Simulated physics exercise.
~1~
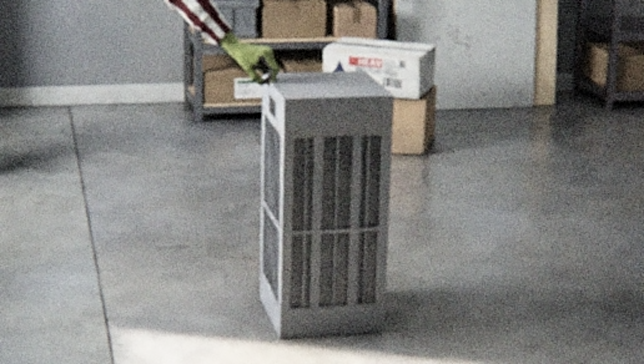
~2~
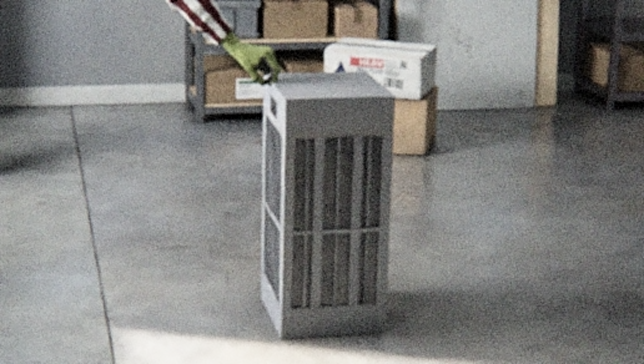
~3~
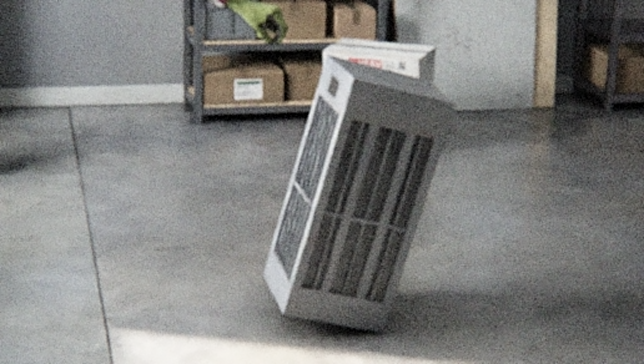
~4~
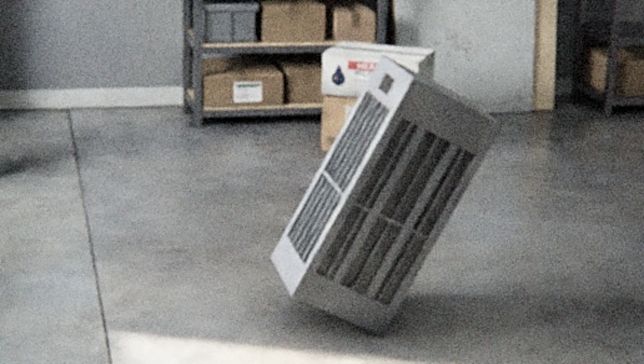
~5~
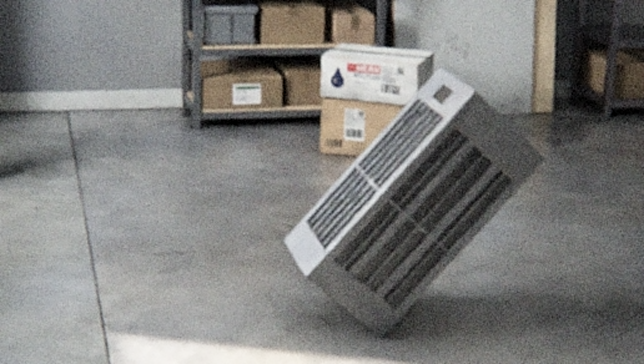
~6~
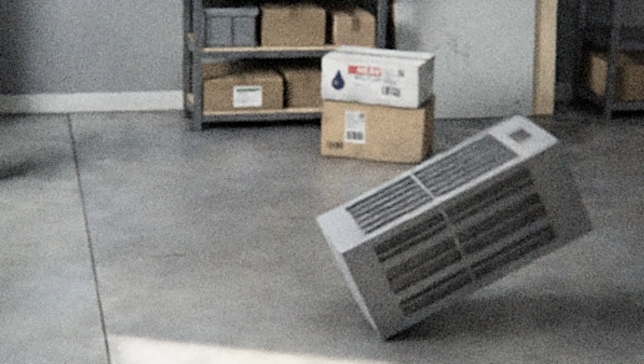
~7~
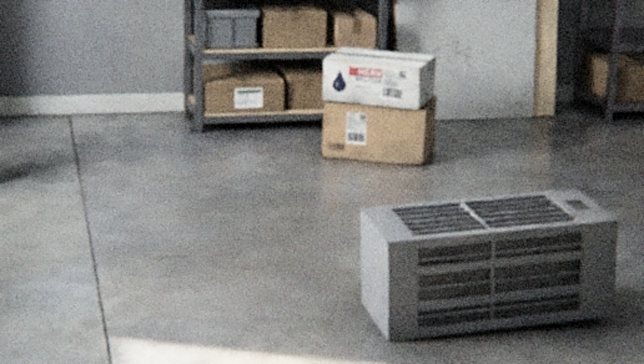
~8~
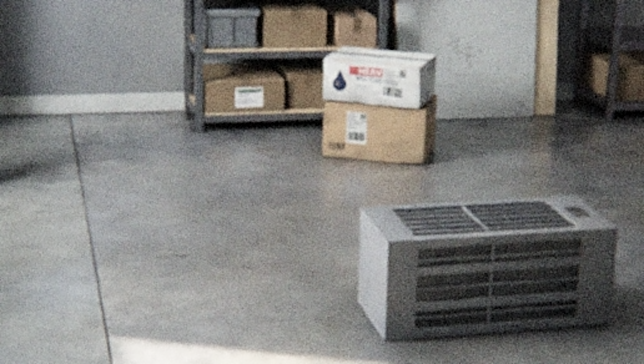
In a storeroom, a gloved hand releases a grey crate, which tips right onto its side.
